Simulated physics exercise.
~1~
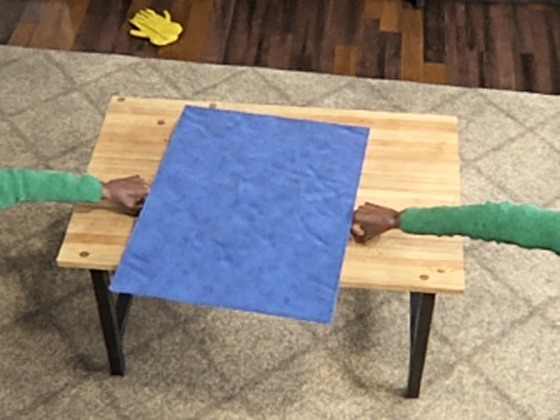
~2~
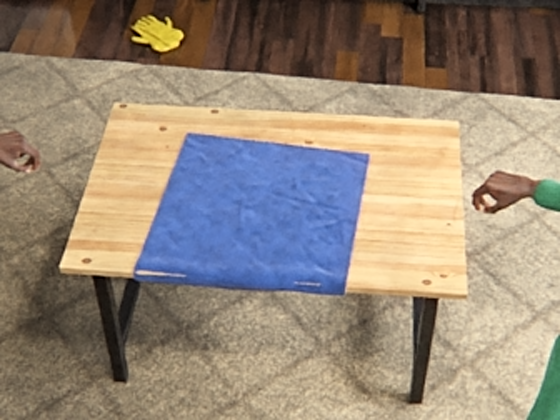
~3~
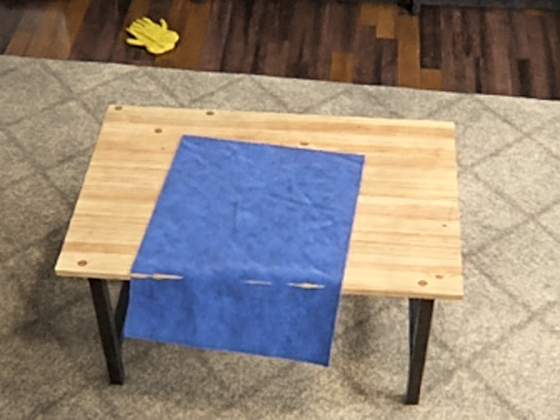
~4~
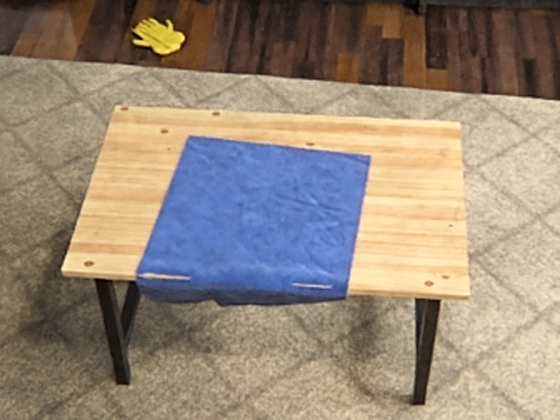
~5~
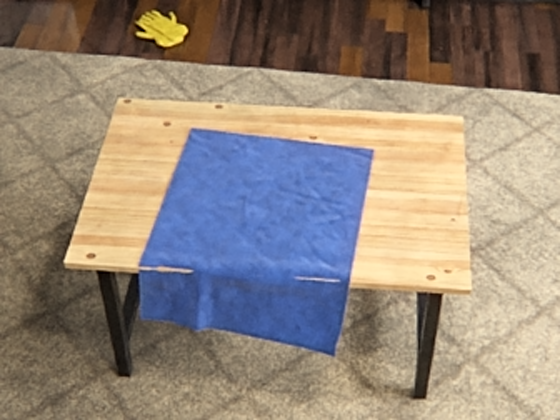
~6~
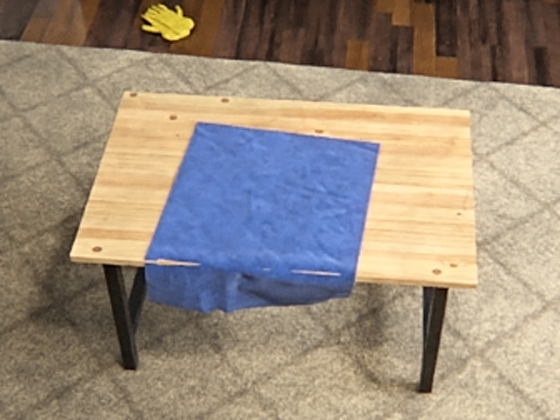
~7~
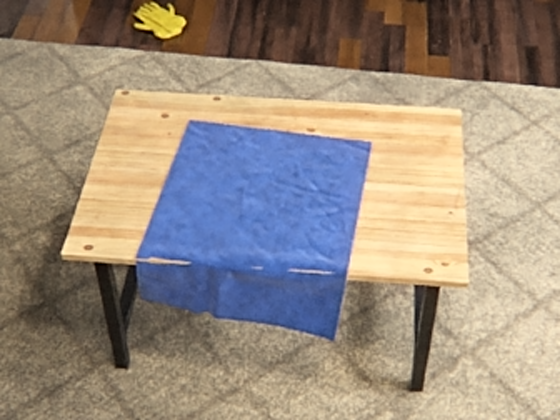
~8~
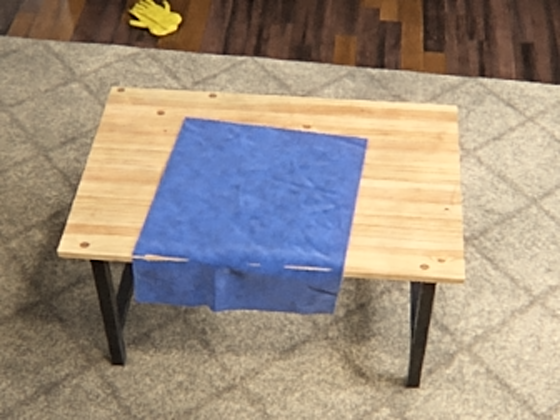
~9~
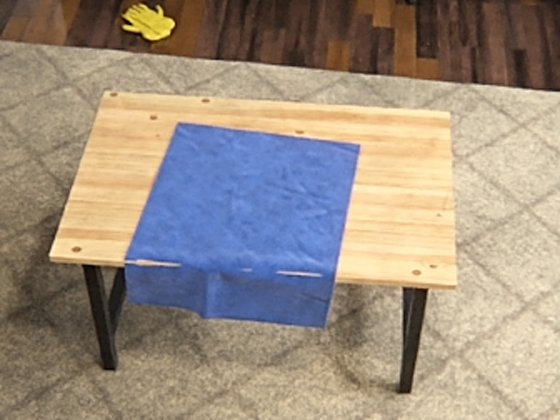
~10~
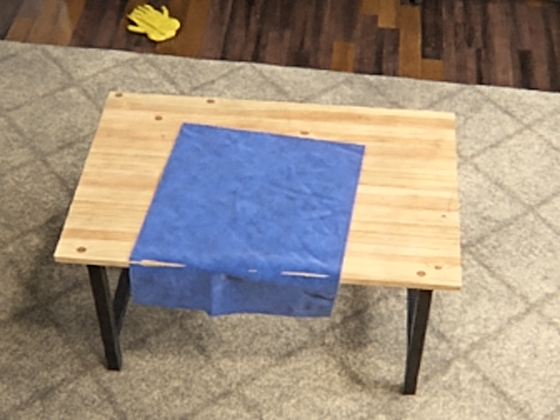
On a light wooden table, two hands held a blue cloth out flat and let it go, and its near end dropped over the front edge, flapped back and forth, and settled, with most of the cloth still lying on top.
